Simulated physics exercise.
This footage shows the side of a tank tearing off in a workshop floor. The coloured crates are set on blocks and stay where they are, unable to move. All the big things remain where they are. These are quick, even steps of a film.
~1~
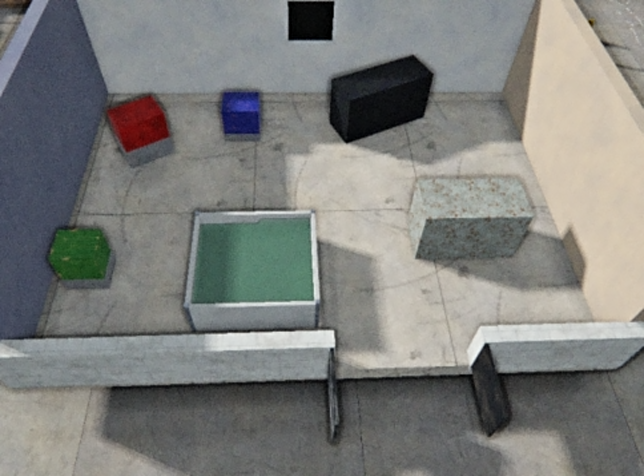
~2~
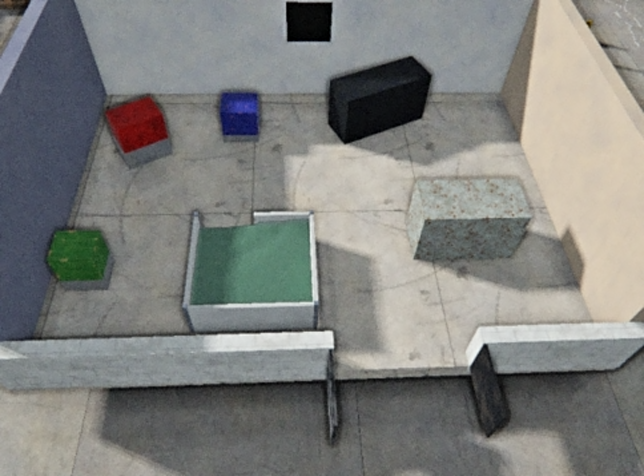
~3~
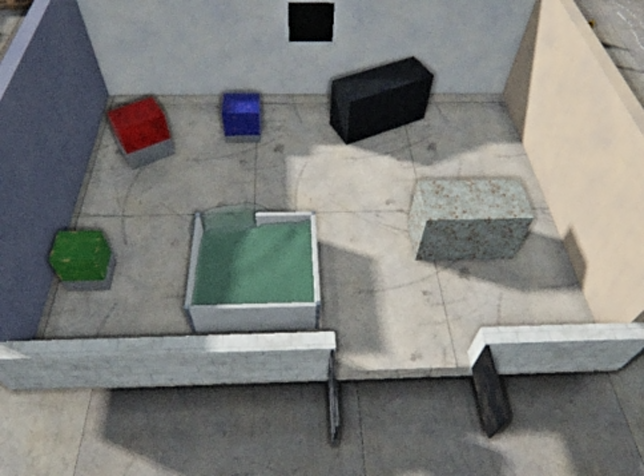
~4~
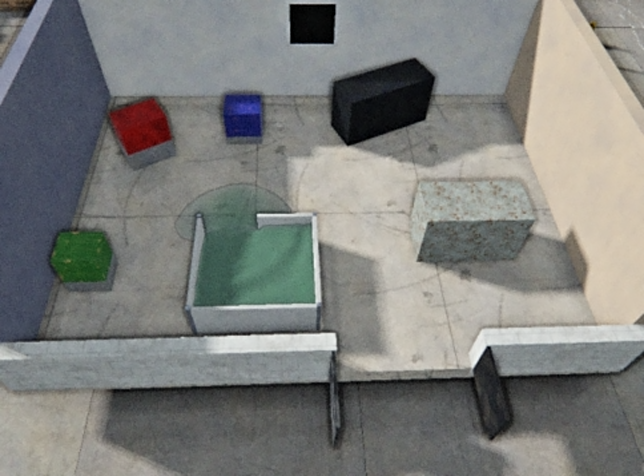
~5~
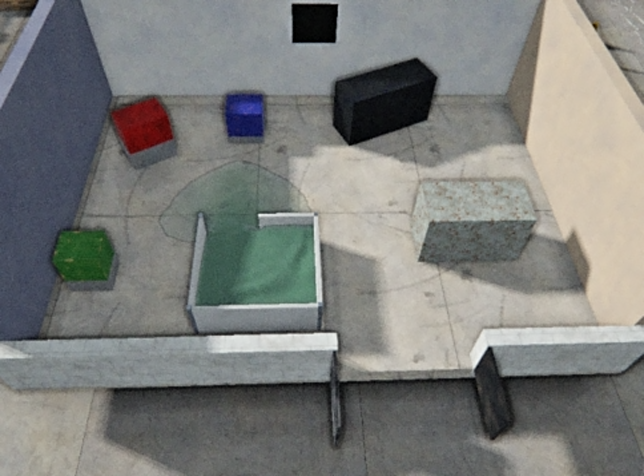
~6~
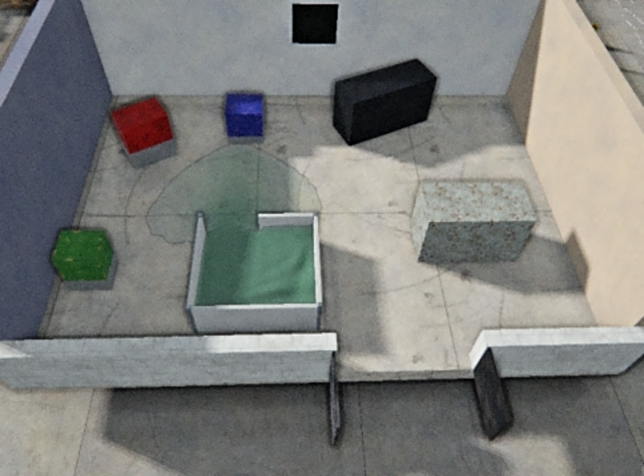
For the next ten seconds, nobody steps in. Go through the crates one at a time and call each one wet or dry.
The blue crate is wet. The green crate is dry. The red crate is dry.
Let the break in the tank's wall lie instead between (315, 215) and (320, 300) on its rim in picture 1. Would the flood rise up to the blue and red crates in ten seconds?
The blue crate is untouched and the red crate is untouched.
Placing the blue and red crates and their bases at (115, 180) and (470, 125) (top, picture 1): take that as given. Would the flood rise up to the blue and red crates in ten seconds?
Blue: Is missed. Red: Is missed.
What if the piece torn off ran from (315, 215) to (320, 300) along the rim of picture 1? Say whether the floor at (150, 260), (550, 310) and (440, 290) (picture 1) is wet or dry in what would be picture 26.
In the order given, the spots are not soaked, swamped and swamped.
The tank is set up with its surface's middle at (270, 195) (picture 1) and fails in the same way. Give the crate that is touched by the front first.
Blue one.
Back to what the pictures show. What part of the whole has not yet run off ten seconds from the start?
The share not yet gone is roughly 100 percent.
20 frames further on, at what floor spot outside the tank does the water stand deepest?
My best guess is roughly (120, 104).
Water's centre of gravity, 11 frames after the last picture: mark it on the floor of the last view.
Around (240, 215).
A moment on, water covers 20 % of the floor; the blue crate water round its plinth, the green crate not reached, the red crate water round its plinth.
Next, water covers 30 % of the floor; the blue crate water round its plinth, the green crate not reached, the red crate water round its plinth.
Then, water covers 40 % of the floor; the blue crate water round its plinth, the green crate water round its plinth, the red crate water round its plinth.
Later, water covers 55 % of the floor; the blue crate water round its plinth, the green crate water round its plinth, the red crate water round its plinth.
In the end, water covers 80 % of the floor; the blue crate was topped, the green crate stayed above the water, the red crate stayed above the water.
